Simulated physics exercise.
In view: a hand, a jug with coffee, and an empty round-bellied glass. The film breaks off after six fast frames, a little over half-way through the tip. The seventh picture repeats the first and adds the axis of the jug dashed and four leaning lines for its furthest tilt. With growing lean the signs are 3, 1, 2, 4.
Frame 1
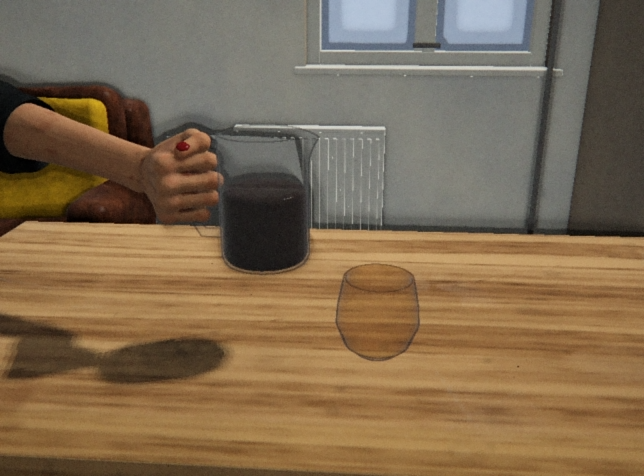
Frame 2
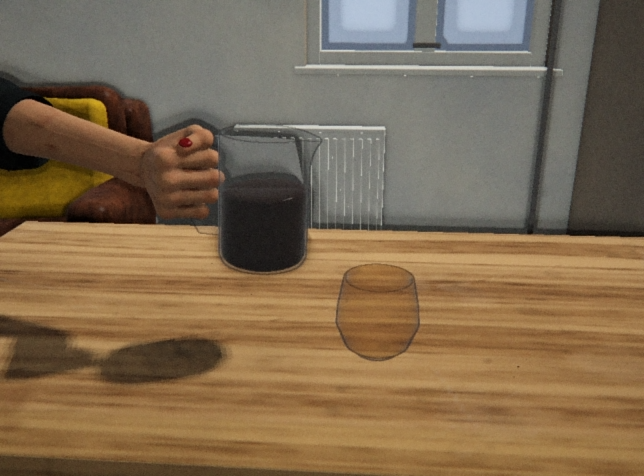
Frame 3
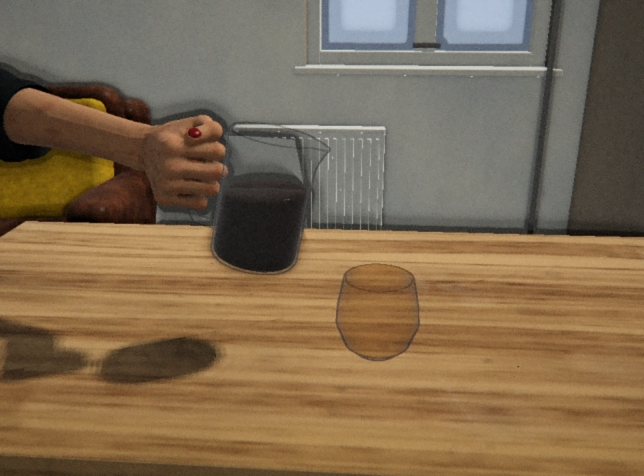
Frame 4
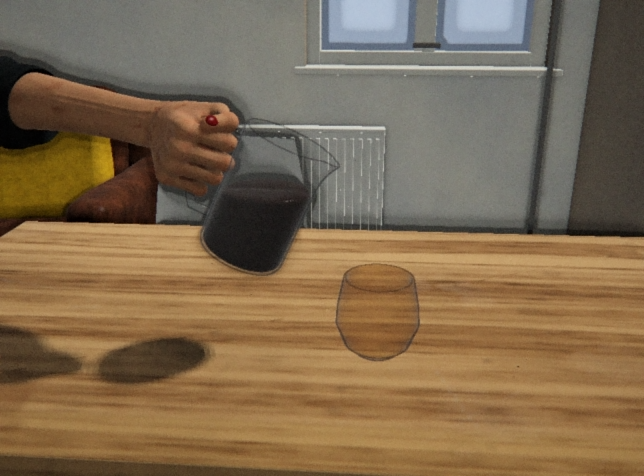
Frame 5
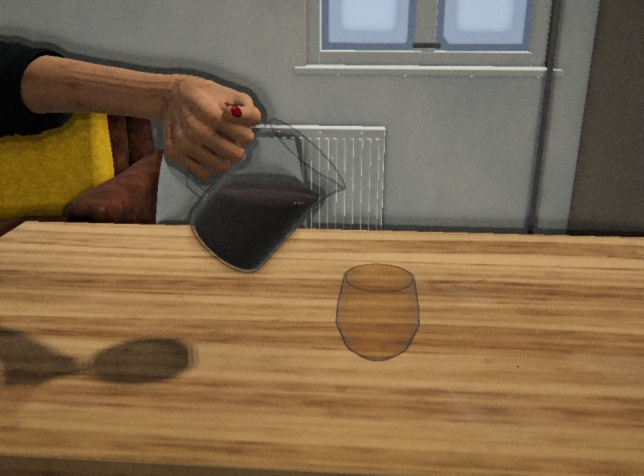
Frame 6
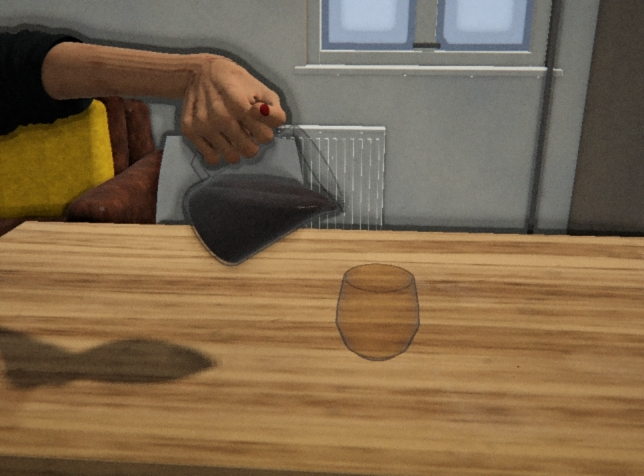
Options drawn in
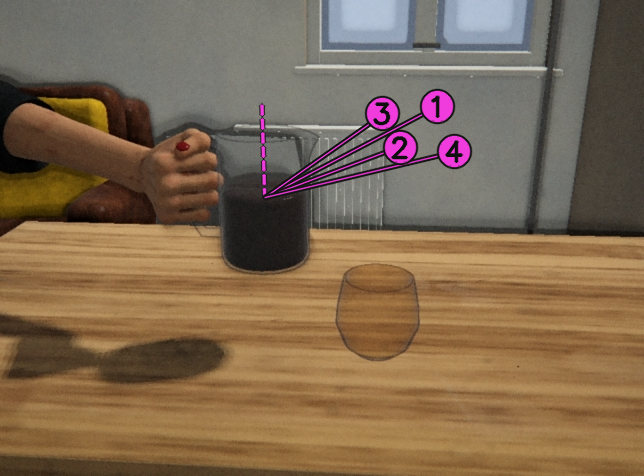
Glass jug of dark coffee tilting steeply to the right in a person's hand, behind an empty glass on a wooden table.
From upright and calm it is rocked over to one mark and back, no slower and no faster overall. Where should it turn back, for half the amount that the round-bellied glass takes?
Use line 4.
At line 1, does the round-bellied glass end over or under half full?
Under half.
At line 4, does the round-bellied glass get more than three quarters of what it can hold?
No, less.
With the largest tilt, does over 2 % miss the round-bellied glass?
No.
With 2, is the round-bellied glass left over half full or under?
Under half.
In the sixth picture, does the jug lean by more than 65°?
No, it does not.
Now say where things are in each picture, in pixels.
Upright, lip at (317, 137); rim of the round-bellied glass round (379, 277); nothing has left yet, in the first picture.
Tipped about 3°, lip at (320, 140); nothing has left yet, in the second picture.
Tipped about 11°, lip at (329, 149); nothing has left yet, in the third picture.
Tipped about 24°, lip at (338, 165); nothing has left yet, in the fourth picture.
Tipped about 40°, lip at (345, 186); nothing has left yet, in the fifth picture.
Tipped about 57°, lip at (345, 209); nothing has left yet, in the sixth picture.
In magenta, 1 at (423, 114); 2 at (383, 152); 3 at (369, 124); 4 at (437, 156).
Choosing 1, the round-bellied glass ends with about 13 % of what it can hold.
Choosing 2, the round-bellied glass ends with about 29 % of what it can hold.
Choosing 3, the round-bellied glass ends with about 4 % of what it can hold.
Choosing 4, the round-bellied glass ends with about 48 % of what it can hold.
